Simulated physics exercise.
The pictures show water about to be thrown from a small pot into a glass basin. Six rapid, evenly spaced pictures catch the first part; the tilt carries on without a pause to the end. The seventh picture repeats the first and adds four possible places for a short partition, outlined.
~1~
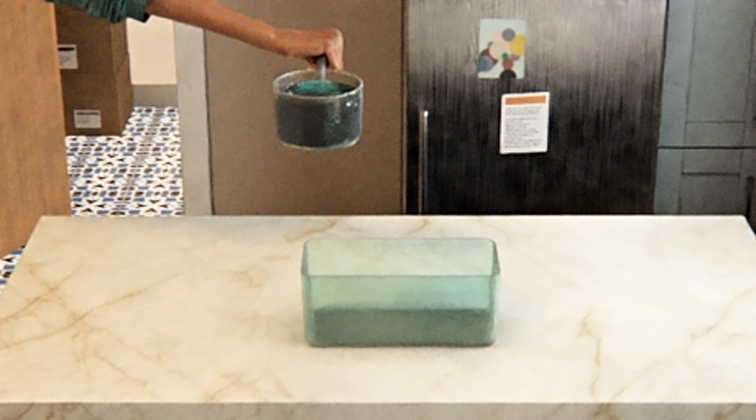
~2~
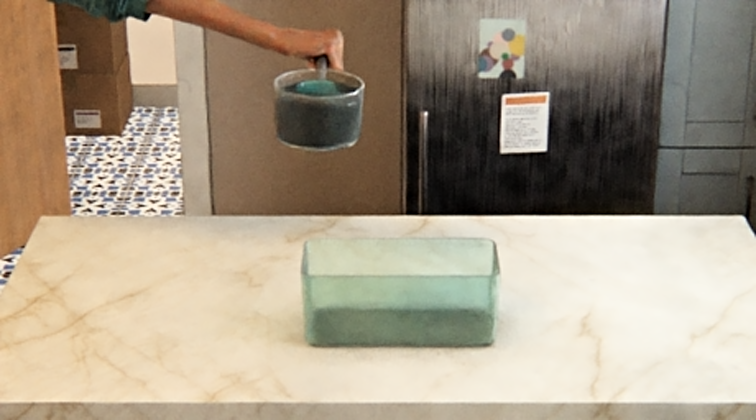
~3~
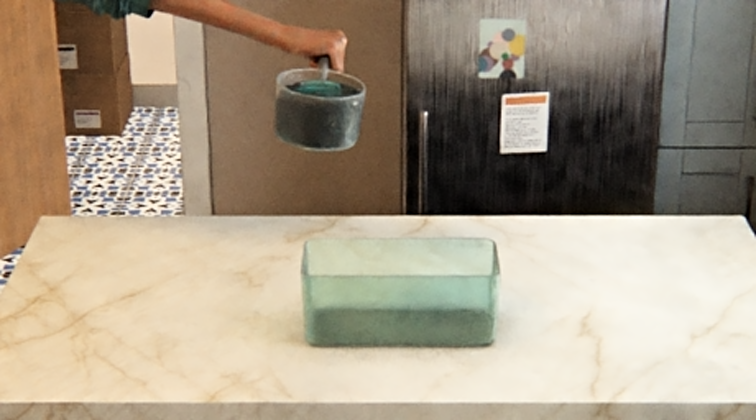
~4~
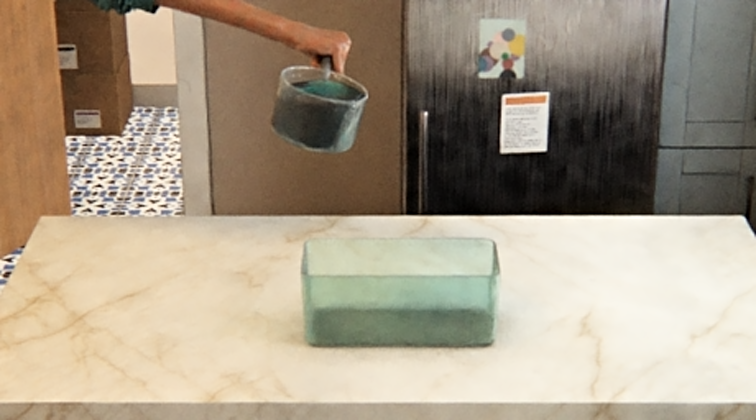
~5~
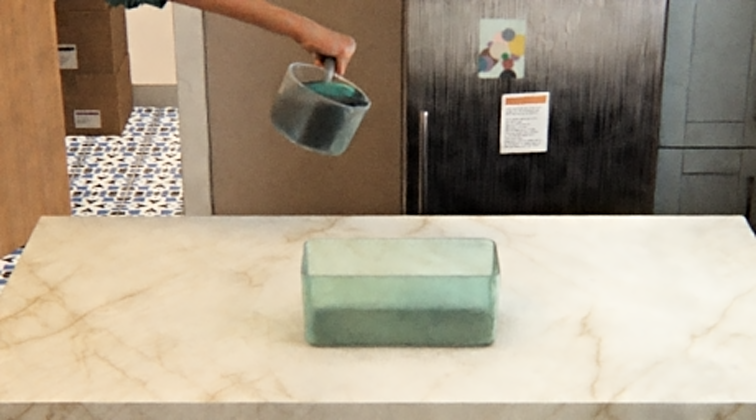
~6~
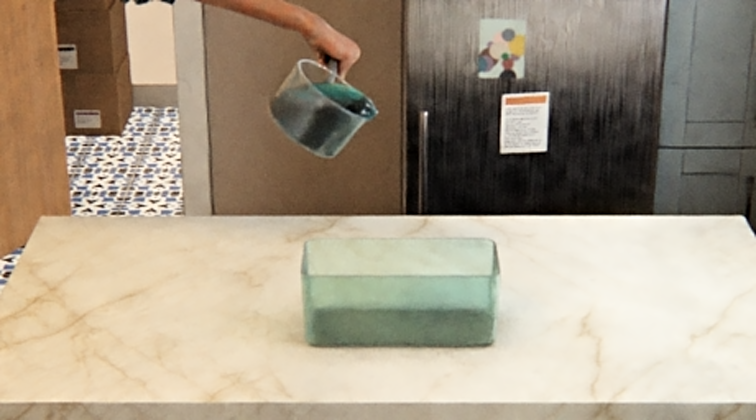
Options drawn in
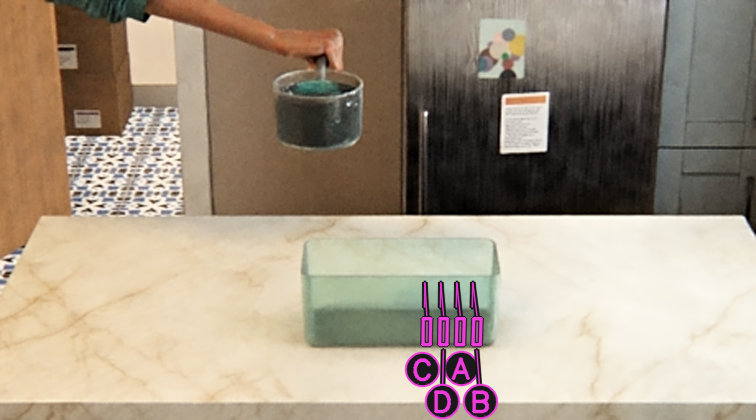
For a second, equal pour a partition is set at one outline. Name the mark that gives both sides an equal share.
The answer is position C.
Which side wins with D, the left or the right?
More ends on the left.
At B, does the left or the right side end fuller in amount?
The left side.
On the marked copy, A at (460, 350); B at (476, 350); C at (426, 350); D at (443, 350).
With A, about 89 % ends left of the wall and 7 % right of it; 4 % is lost outside.
With B, about 85 % ends left of the wall and 11 % right of it; 4 % is lost outside.
With C, about 48 % ends left of the wall and 50 % right of it.
With D, about 84 % ends left of the wall and 11 % right of it; 5 % is lost outside.
